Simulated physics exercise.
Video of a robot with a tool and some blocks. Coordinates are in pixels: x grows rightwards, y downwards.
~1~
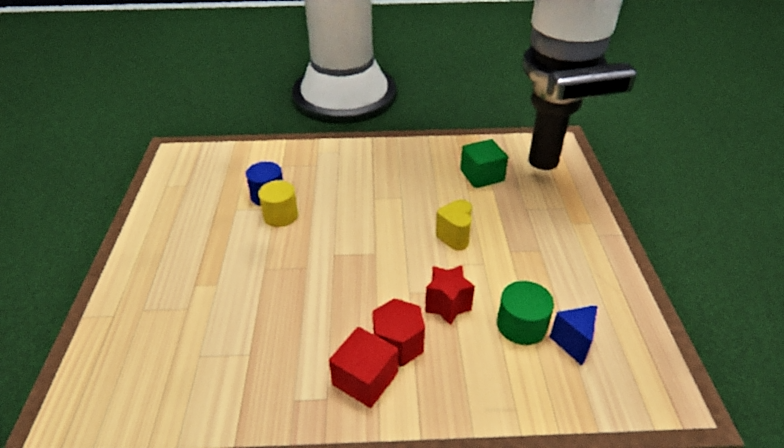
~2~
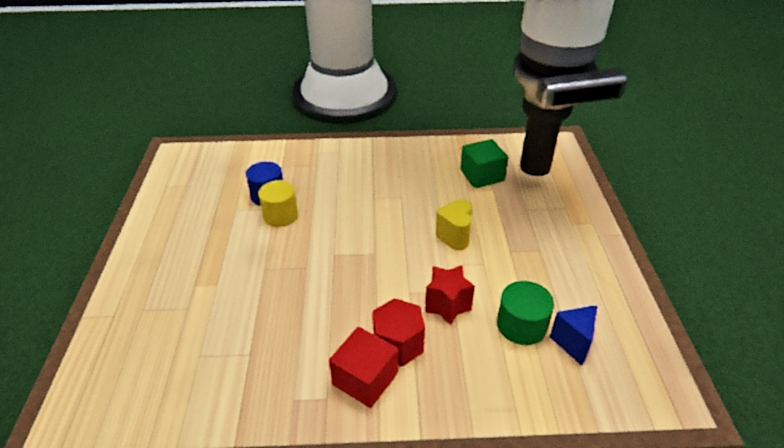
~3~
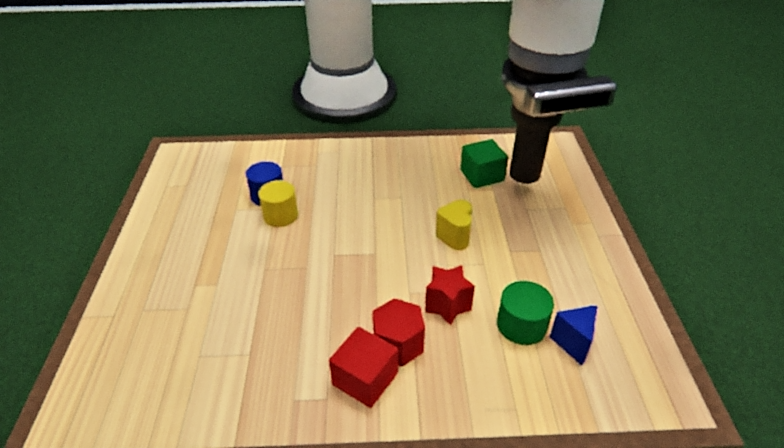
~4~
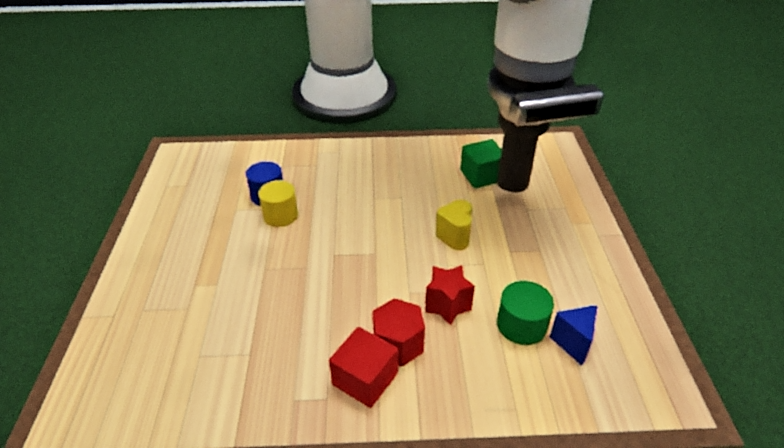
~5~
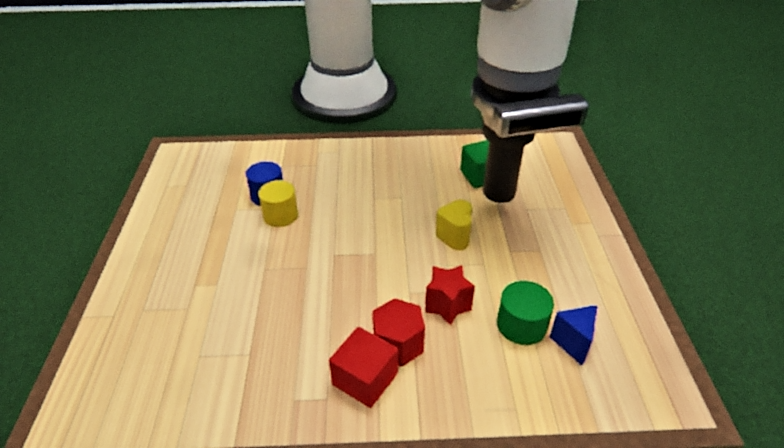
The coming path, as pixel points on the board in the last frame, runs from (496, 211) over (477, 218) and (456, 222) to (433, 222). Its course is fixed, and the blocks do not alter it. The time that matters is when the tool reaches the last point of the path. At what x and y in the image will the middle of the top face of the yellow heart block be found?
Most likely (439, 221).
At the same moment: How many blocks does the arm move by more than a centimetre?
When the path ends, I think you'll find one block out of place by more than 1 cm.
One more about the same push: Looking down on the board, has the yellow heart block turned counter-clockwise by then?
Yes - that is the case.
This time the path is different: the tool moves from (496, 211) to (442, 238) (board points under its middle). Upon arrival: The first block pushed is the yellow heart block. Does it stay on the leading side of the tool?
It stays on the tool's front.
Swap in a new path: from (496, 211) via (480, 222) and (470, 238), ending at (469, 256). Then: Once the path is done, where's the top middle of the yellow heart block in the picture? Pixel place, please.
At the end it should sit near (433, 232).
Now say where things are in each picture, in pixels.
In the first frame, lower end of the tool at (543, 161), tops of blocks, yellow heart block at (457, 212), green square piece at (485, 151).
In the second frame, tool at (535, 167), blocks as before.
In the third frame, tool at (525, 175), blocks as before.
In the fourth frame, tool at (513, 183), blocks as before.
In the fifth frame, tool at (499, 193), yellow heart block at (457, 212), green square piece at (485, 151).
The first path, step by step. Halfway along, tool at (469, 202); yellow heart block at (451, 216), turned 15° anticlockwise.
At the end, tool at (434, 204); yellow heart block at (439, 221), turned 70° anticlockwise; green square piece not moved.
